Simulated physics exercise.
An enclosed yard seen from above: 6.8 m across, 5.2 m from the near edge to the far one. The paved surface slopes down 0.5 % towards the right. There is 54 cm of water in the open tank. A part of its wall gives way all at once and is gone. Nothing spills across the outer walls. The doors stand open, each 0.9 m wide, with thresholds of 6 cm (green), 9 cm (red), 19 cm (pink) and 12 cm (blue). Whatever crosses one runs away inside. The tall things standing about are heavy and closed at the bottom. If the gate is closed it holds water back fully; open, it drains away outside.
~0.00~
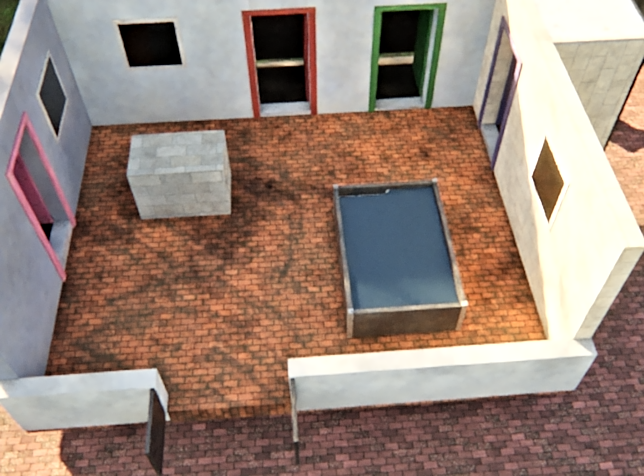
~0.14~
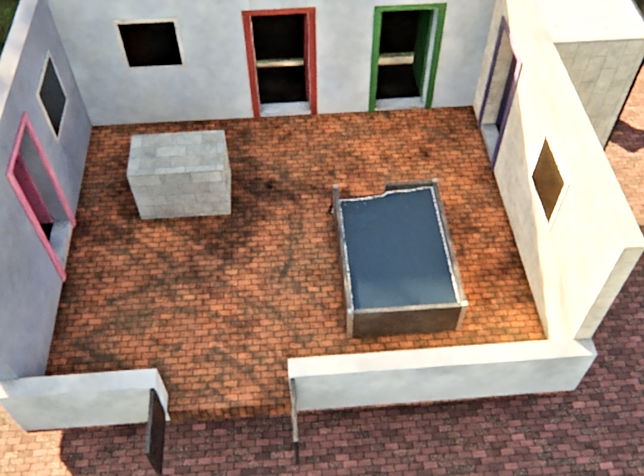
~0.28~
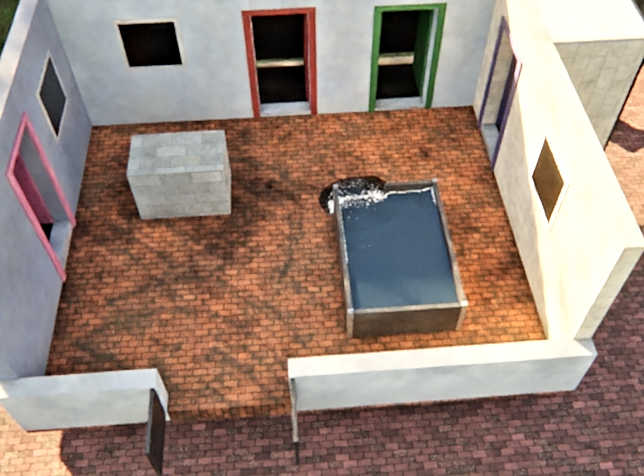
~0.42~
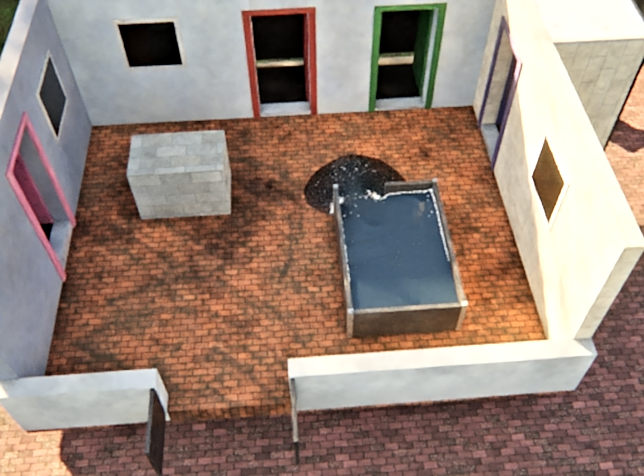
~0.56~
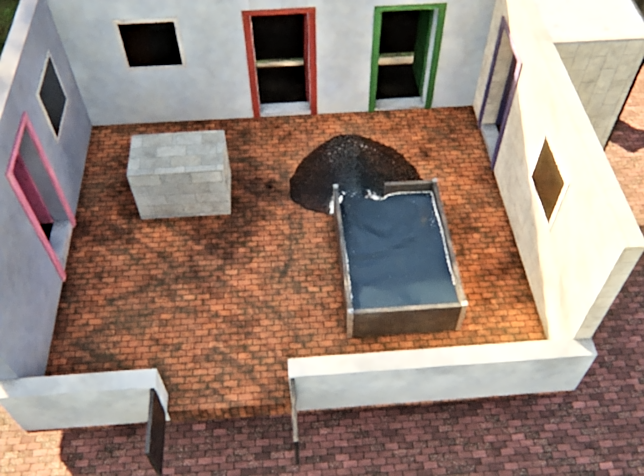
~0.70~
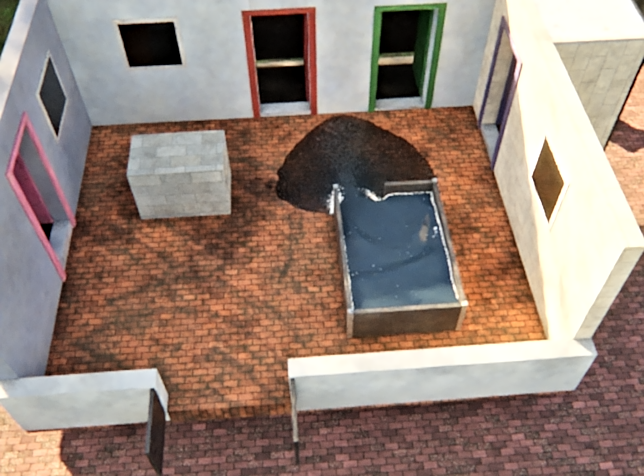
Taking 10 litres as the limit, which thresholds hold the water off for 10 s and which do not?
Within that time: At the green door it passes the limit; at the red door it goes over the limit; at the pink door it keeps below the limit; at the blue door it keeps below the limit.
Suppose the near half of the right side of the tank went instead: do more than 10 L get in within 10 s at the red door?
Against that limit: Red below.
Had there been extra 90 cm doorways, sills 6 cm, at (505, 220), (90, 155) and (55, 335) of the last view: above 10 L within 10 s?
In turn: Not over, over, under.
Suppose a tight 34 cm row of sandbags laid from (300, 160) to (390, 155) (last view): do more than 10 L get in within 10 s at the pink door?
Against that limit: Pink below.
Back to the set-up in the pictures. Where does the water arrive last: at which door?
The pink one.
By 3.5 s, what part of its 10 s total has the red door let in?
About 80 per cent.
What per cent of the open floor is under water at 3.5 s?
Some 35 per cent of it.
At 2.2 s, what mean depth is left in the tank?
Roughly 33 cm on average.
After 1.4 s water covers 20 % of the floor and is deepest (26 cm) near (349, 204); green door 12 cm at the sill, 3 L in, red door 17 cm at the sill, 3 L in, pink door not reached, blue door not reached.
After 2.2 s water covers 25 % of the floor and is deepest (22 cm) near (349, 204); green door 16 cm at the sill, 30 L in, red door 19 cm at the sill, 29 L in, pink door not reached, blue door not reached.
After 3.5 s water covers 35 % of the floor and is deepest (20 cm) near (466, 106); green door 12 cm at the sill, 73 L in, red door 14 cm at the sill, 65 L in, pink door not reached, blue door 8 cm at the sill, 0 L in.
After 6.0 s water covers 60 % of the floor and is deepest (13 cm) near (466, 106); green door 9 cm at the sill, 102 L in, red door 10 cm at the sill, 79 L in, pink door 3 cm at the sill, 0 L in, blue door 8 cm at the sill, 0 L in.
After 10.0 s water covers 85 % of the floor and is deepest (8 cm) near (471, 120); green door 6 cm at the sill, 111 L in, red door 5 cm at the sill, 80 L in, pink door 4 cm at the sill, 0 L in, blue door 7 cm at the sill, 0 L in.
